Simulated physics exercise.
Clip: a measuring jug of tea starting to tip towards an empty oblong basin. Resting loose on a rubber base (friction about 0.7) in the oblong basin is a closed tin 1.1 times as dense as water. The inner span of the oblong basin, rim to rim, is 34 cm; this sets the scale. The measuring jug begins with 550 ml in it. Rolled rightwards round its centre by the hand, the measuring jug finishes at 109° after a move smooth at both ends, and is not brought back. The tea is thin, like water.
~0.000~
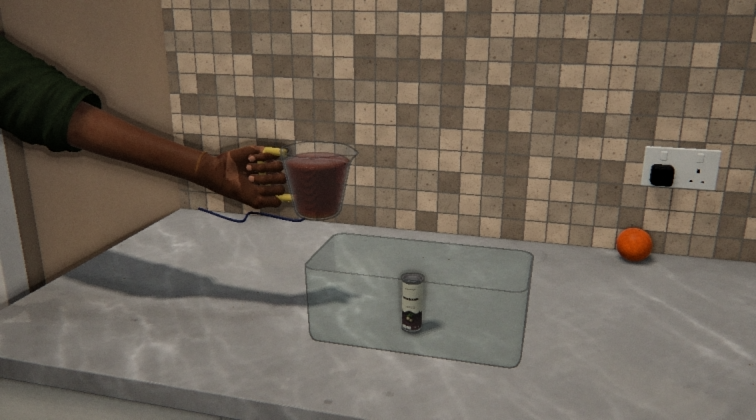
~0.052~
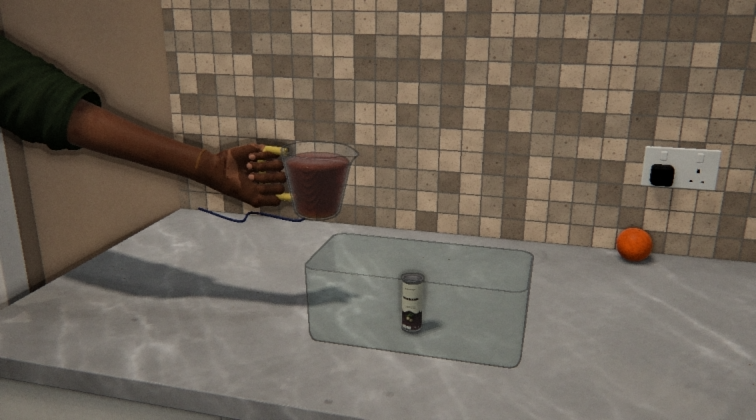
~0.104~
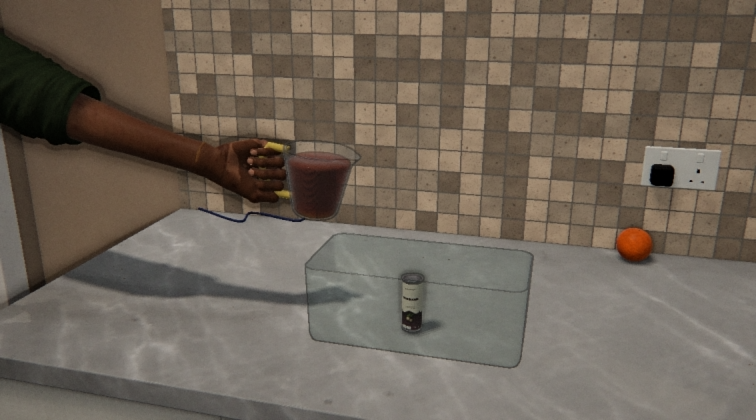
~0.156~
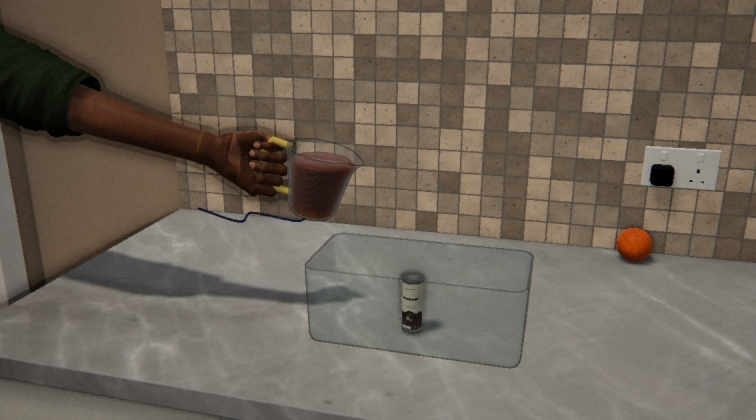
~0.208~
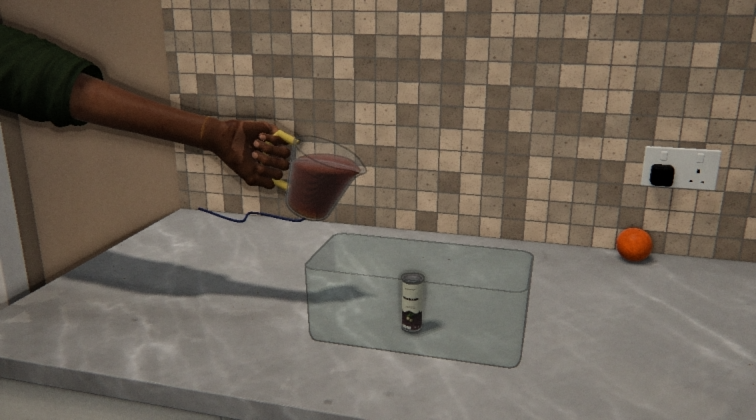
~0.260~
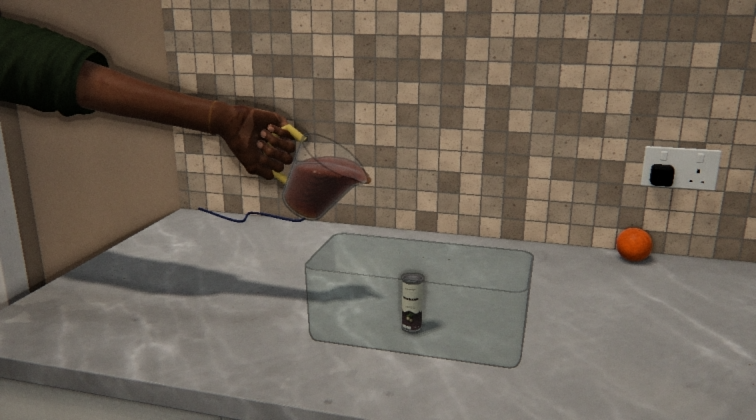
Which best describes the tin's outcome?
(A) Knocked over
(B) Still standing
Knocked over (A).
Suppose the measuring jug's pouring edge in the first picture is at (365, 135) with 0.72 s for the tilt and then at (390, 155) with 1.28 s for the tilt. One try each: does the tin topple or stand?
Try 1: Tipped over; try 2: Still standing.
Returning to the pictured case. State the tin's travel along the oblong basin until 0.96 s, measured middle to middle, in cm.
About 8 cm.
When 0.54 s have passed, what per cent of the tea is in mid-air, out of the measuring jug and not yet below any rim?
Close to 24 per cent, I'd say.
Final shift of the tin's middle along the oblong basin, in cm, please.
Roughly 7.5 cm.
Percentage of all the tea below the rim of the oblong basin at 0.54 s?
About 36%.
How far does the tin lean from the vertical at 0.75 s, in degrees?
Near 25° from upright.
Then, 0.54 s in, the tilt is 96° and 41 per cent is still to pour; the tin stands where it began.
Then, 0.75 s in, the tilt is 109° and 4 per cent is still to pour; the tin leans 24°.
Then, 0.96 s in, the tilt is 109° and 0 per cent is still to pour; the tin lies on its side.
Then, 1.20 s in, the tilt is 109° and 0 per cent is still to pour; the tin lies on its side.
Finally, the tin lies on its side.
